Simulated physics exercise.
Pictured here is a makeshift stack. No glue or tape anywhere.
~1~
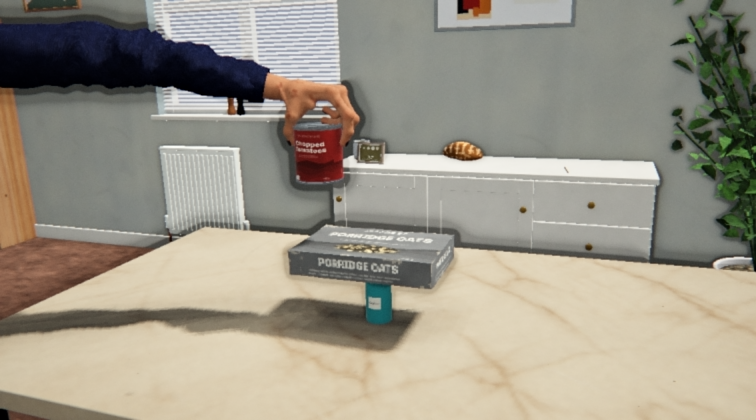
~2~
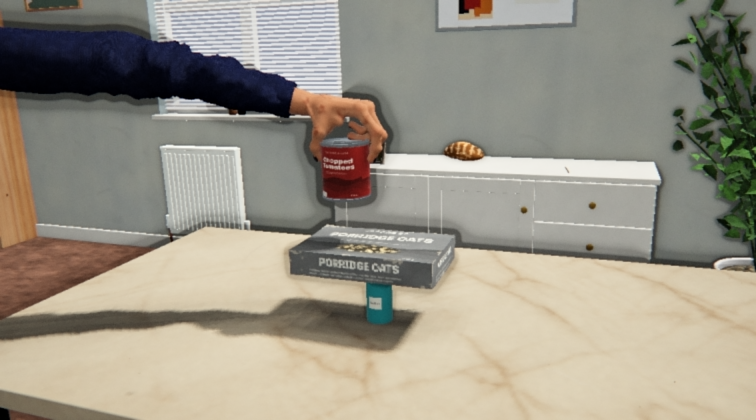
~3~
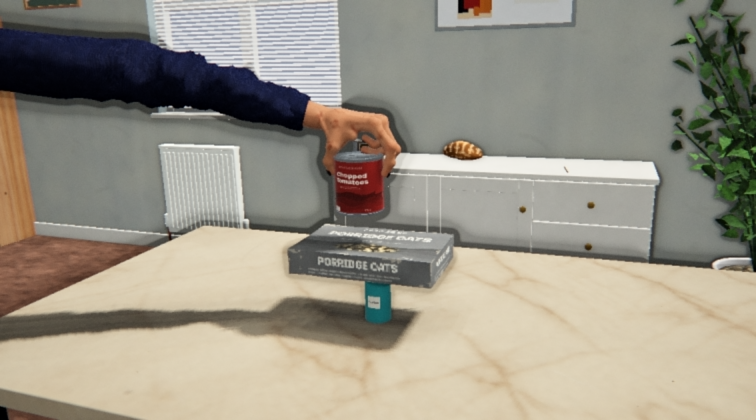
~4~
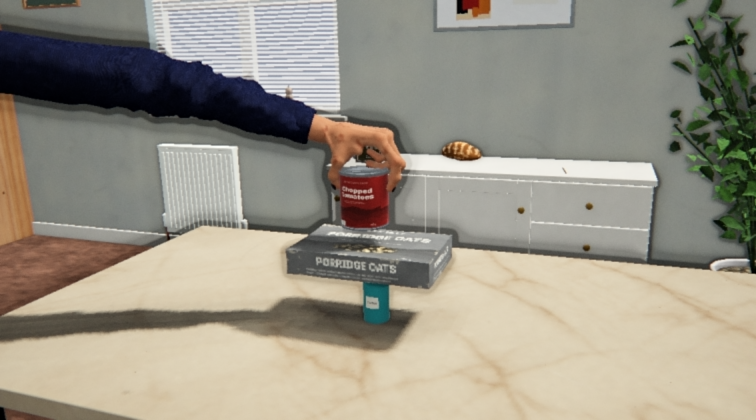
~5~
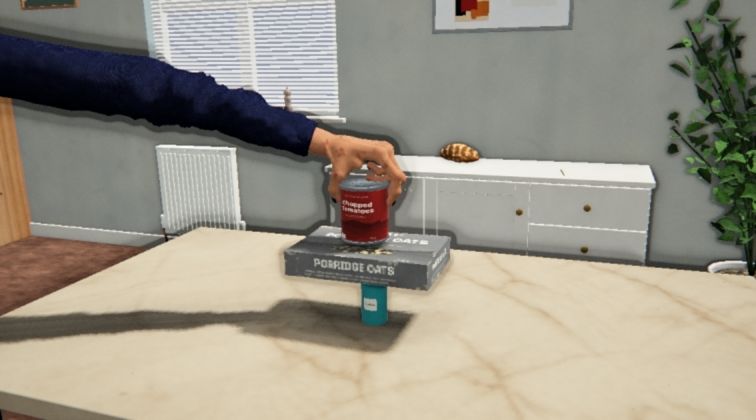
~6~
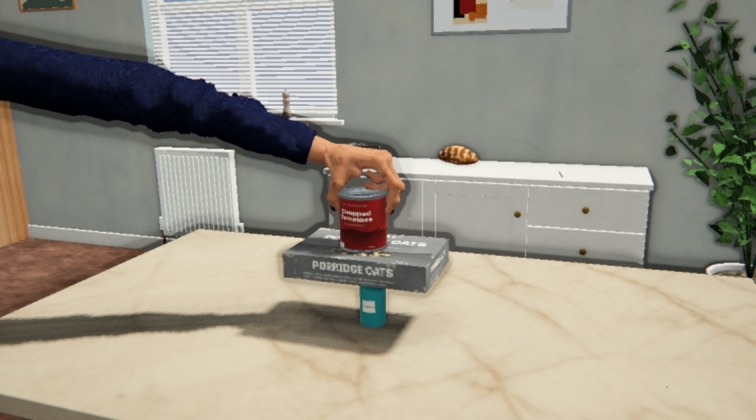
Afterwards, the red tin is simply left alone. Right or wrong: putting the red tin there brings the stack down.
Wrong, the stack stays up.
Then, 0.70 s later than the last frame, all is still.
Then, 1.70 s later than the last frame, red tin resting near (363, 220).
When it is over, all 3 as before. End places, in pixels of the last picture, red tin near (363, 220). The stack keeps its balance.
